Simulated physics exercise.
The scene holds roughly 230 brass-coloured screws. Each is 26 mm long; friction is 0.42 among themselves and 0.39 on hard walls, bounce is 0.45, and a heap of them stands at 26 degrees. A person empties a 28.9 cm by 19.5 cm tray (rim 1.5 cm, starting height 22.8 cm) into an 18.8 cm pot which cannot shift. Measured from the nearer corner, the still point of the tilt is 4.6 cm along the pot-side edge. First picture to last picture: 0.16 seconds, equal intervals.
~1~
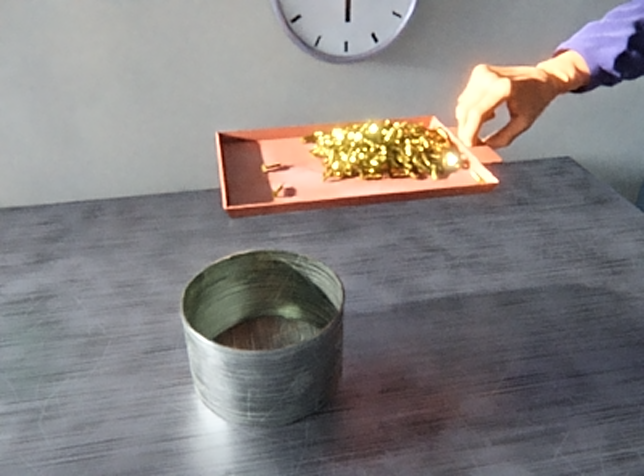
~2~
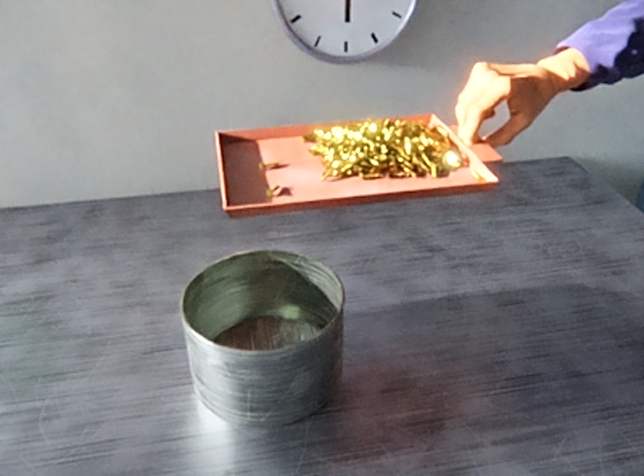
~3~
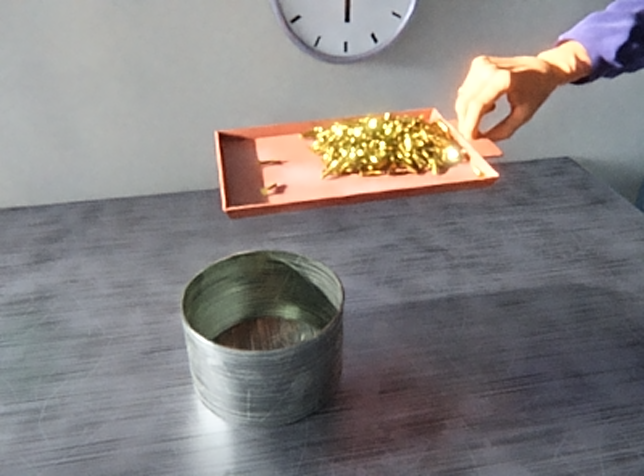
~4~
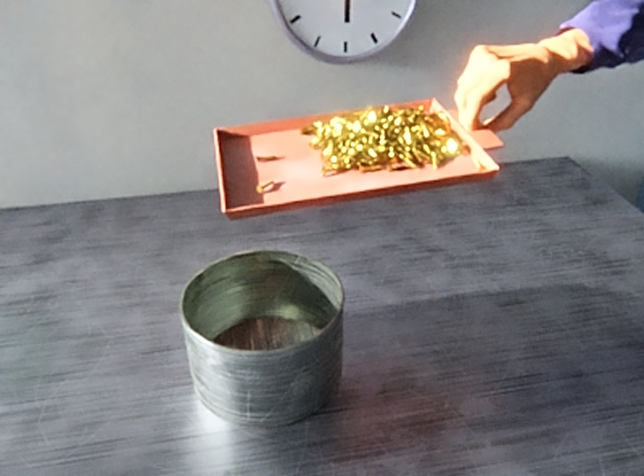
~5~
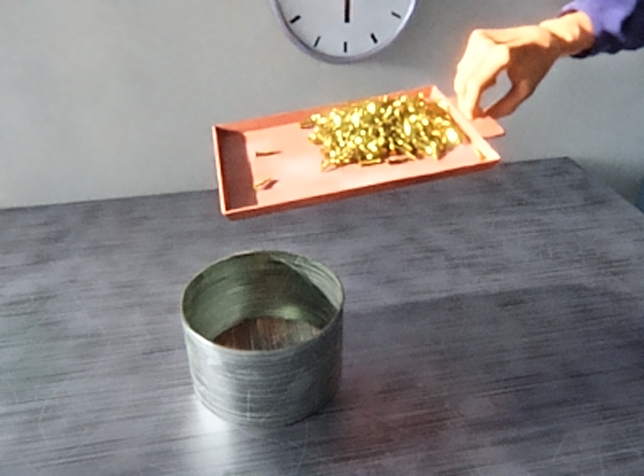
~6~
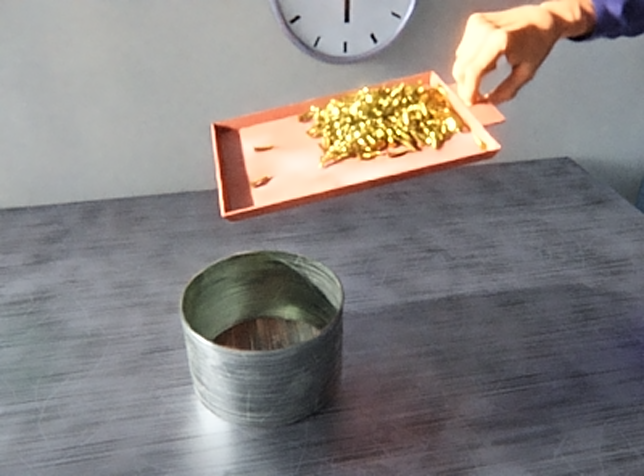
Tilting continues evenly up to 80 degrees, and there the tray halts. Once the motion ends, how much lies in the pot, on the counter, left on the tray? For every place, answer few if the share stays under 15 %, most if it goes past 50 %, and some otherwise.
Shares - pot: Some; counter: Most; left on the tray: Few.
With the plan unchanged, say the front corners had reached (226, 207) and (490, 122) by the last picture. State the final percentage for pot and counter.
Pot 5, counter 95.
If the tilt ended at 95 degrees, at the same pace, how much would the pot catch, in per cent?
In that case some 25 per cent.
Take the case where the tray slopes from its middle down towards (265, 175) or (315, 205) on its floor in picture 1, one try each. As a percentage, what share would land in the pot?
About 5 and 60 per cent.
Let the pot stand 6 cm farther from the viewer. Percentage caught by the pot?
I'd say some 10 per cent would end up there.
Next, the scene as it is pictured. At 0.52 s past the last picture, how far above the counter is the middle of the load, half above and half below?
The halfway line is at about 24 cm.
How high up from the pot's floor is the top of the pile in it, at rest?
1.5 cm.
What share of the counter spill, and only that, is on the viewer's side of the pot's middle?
90 %.
Then, 0.31 s after the last picture, tilt 45 degrees; the tray holds 100 %, the pot 0 %.
Then, 0.52 s after the last picture, tilt 68 degrees; the tray holds 75 %, the pot 0 %.
Then, 0.84 s after the last picture, tilt 80 degrees; the tray holds 0 %, the pot 25 %.
In the end, pot 25 %, counter 75 %, tray 0 %.
